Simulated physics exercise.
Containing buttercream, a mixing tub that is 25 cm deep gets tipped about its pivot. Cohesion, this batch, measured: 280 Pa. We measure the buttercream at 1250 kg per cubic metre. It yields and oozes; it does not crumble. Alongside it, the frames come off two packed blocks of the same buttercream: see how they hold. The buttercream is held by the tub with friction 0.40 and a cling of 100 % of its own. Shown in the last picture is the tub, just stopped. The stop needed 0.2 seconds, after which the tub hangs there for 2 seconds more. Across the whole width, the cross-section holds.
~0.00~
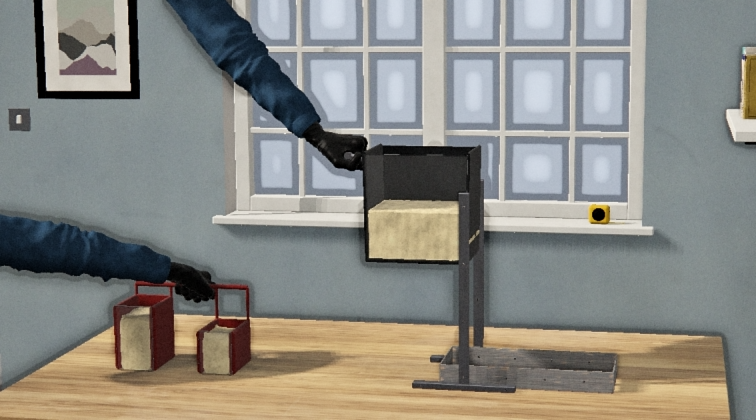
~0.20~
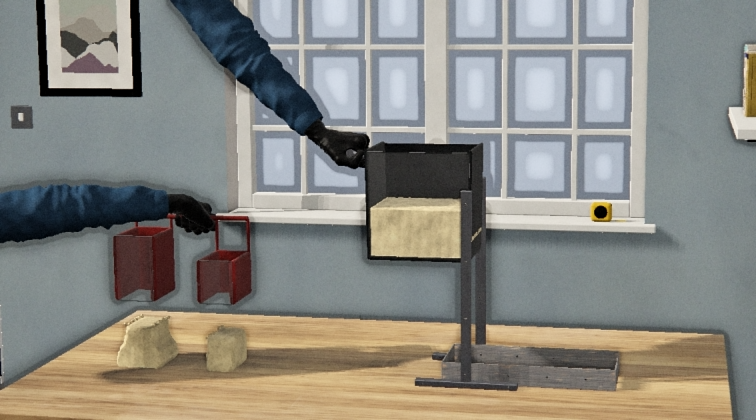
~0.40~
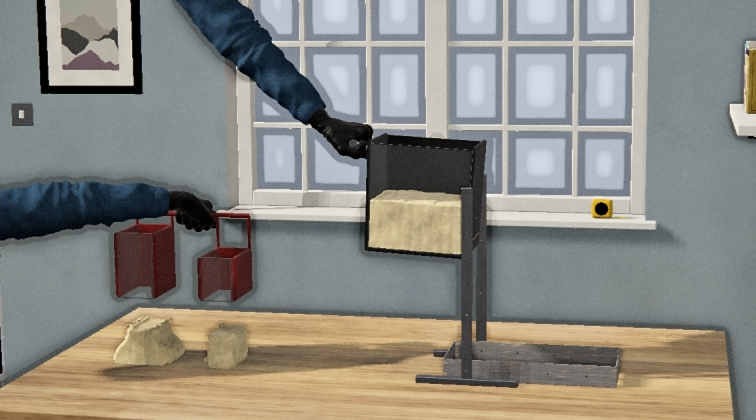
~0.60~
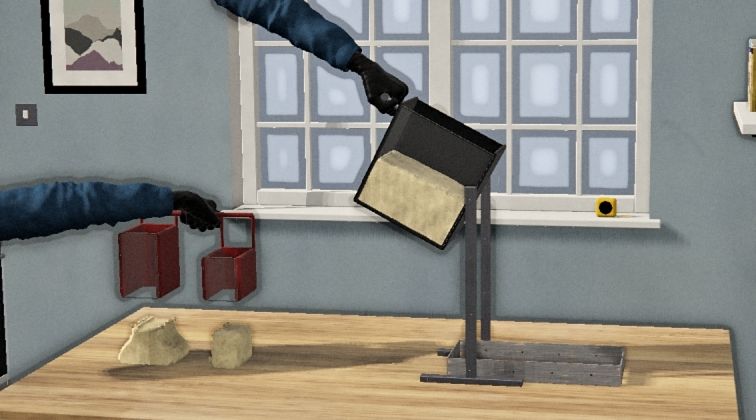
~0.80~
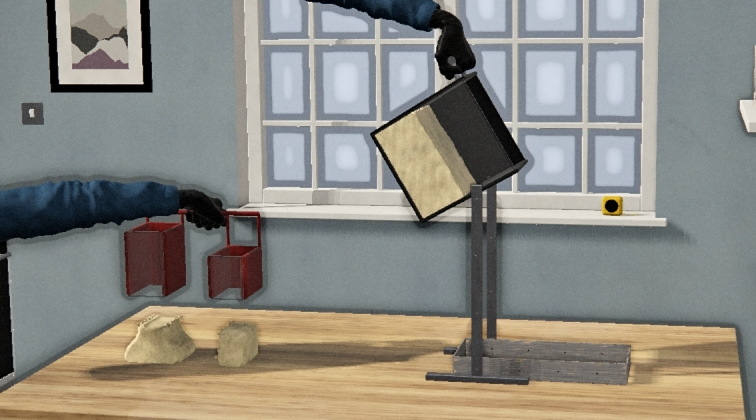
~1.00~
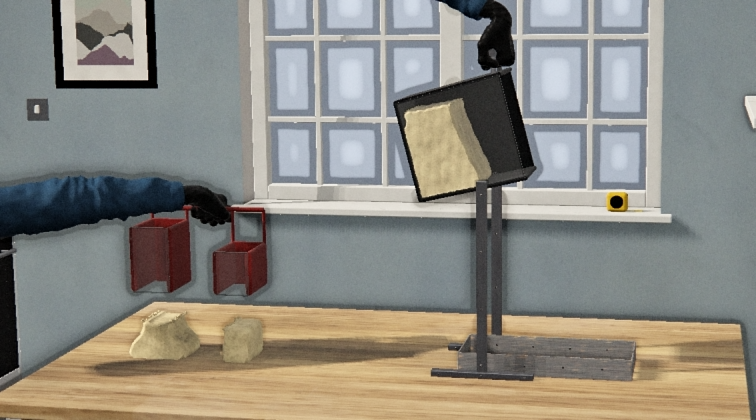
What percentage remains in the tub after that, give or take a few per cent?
100 %.
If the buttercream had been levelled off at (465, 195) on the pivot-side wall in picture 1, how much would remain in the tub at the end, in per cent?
In that case some 85 per cent.
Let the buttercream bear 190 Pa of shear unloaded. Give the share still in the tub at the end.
95 %.
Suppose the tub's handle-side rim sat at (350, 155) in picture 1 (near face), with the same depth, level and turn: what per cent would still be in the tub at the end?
Close to 95 per cent would still be in the tub.
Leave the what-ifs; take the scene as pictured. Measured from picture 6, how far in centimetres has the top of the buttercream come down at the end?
The top ends up some 6 cm below its level in the last picture.
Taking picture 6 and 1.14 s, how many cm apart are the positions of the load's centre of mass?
The distance comes to some 3 cm.
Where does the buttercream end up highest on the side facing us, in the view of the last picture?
It ends up highest close to (429, 132).
After 1.14 s, the tub is at 76 degrees and holds 100 %.
After 1.31 s, the tub is at 76 degrees and holds 100 %.
After 1.48 s, the tub is at 76 degrees and holds 100 %.
After 1.65 s, the tub is at 76 degrees and holds 100 %.
After 3.00 s, at the end, the tub is at 76 degrees and holds 100 %.
